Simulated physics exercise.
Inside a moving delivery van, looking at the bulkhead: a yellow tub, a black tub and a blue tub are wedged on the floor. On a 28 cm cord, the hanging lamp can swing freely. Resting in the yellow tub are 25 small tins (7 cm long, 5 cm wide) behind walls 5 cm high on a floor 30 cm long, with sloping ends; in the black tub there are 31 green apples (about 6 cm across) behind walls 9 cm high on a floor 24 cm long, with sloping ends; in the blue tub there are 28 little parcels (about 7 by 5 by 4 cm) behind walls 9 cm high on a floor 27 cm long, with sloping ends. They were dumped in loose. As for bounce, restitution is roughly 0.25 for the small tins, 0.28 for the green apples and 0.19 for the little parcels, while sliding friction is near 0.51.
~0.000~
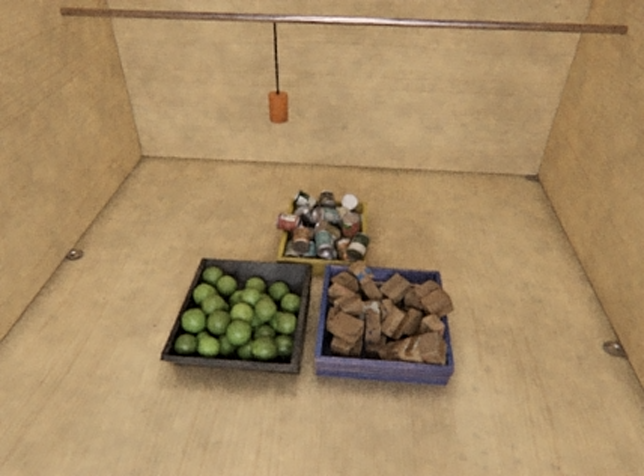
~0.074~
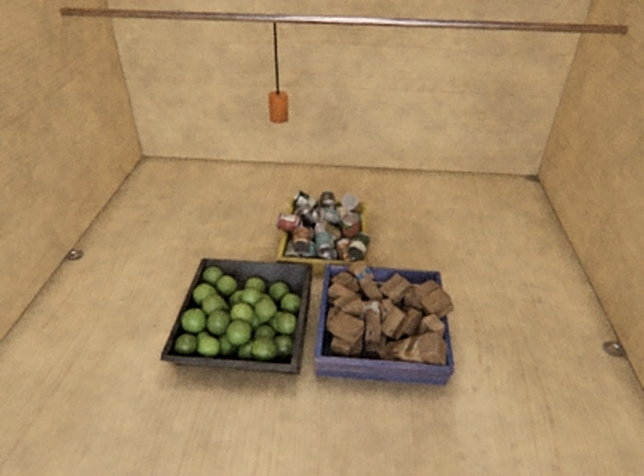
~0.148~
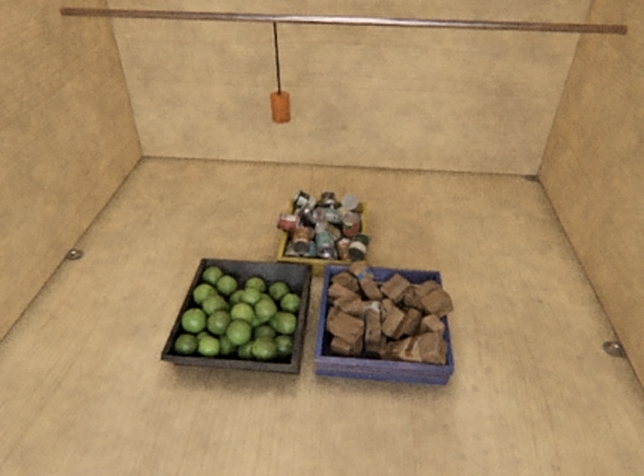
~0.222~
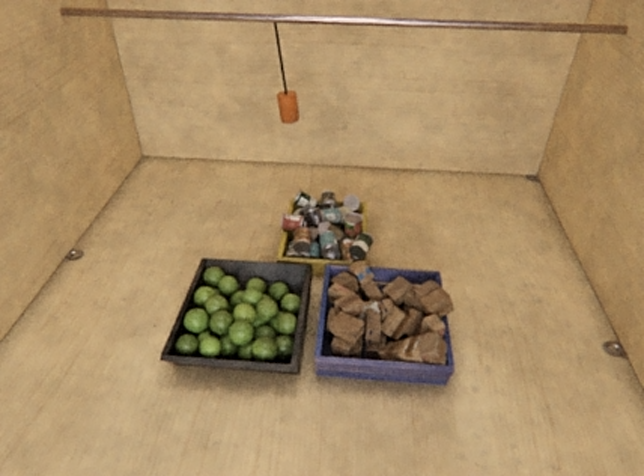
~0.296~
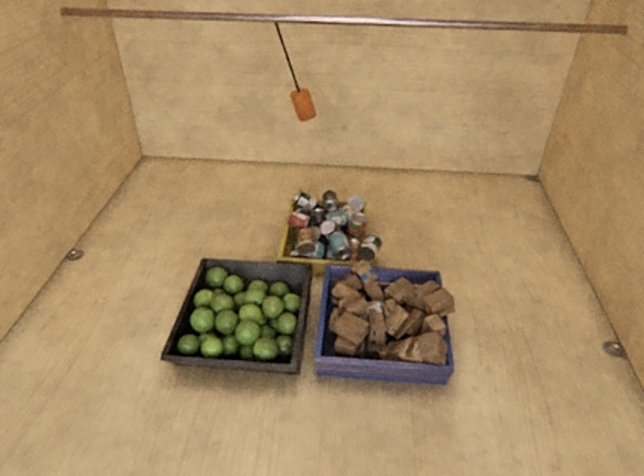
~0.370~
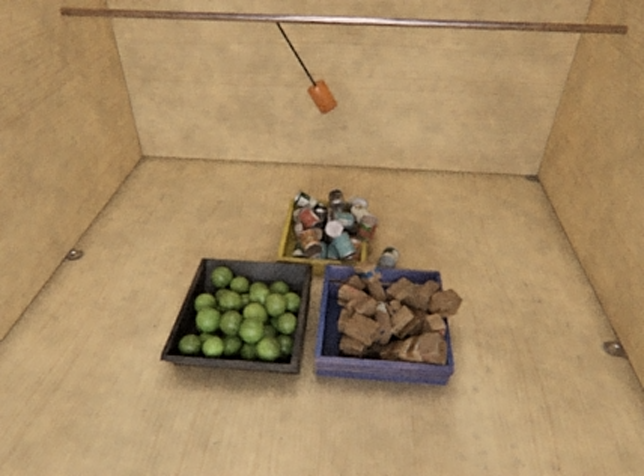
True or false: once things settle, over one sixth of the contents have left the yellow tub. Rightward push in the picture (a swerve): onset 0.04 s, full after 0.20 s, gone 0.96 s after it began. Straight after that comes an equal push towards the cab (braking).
True.
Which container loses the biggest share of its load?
Answer: The yellow tub.
After 0.72 s, yellow tub 18 in, 7 out, black tub 30 in, 1 out and blue tub 26 in, 2 out.
After 1.16 s, yellow tub 17 in, 8 out, black tub 30 in, 1 out and blue tub 25 in, 3 out.
After 1.77 s, yellow tub 17 in, 8 out, black tub 30 in, 1 out and blue tub 25 in, 3 out.
Final count (at 2.56 s), yellow tub 17 in, 8 out, black tub 30 in, 1 out and blue tub 25 in, 3 out. Asked share, 8 of 25, 32 per cent.
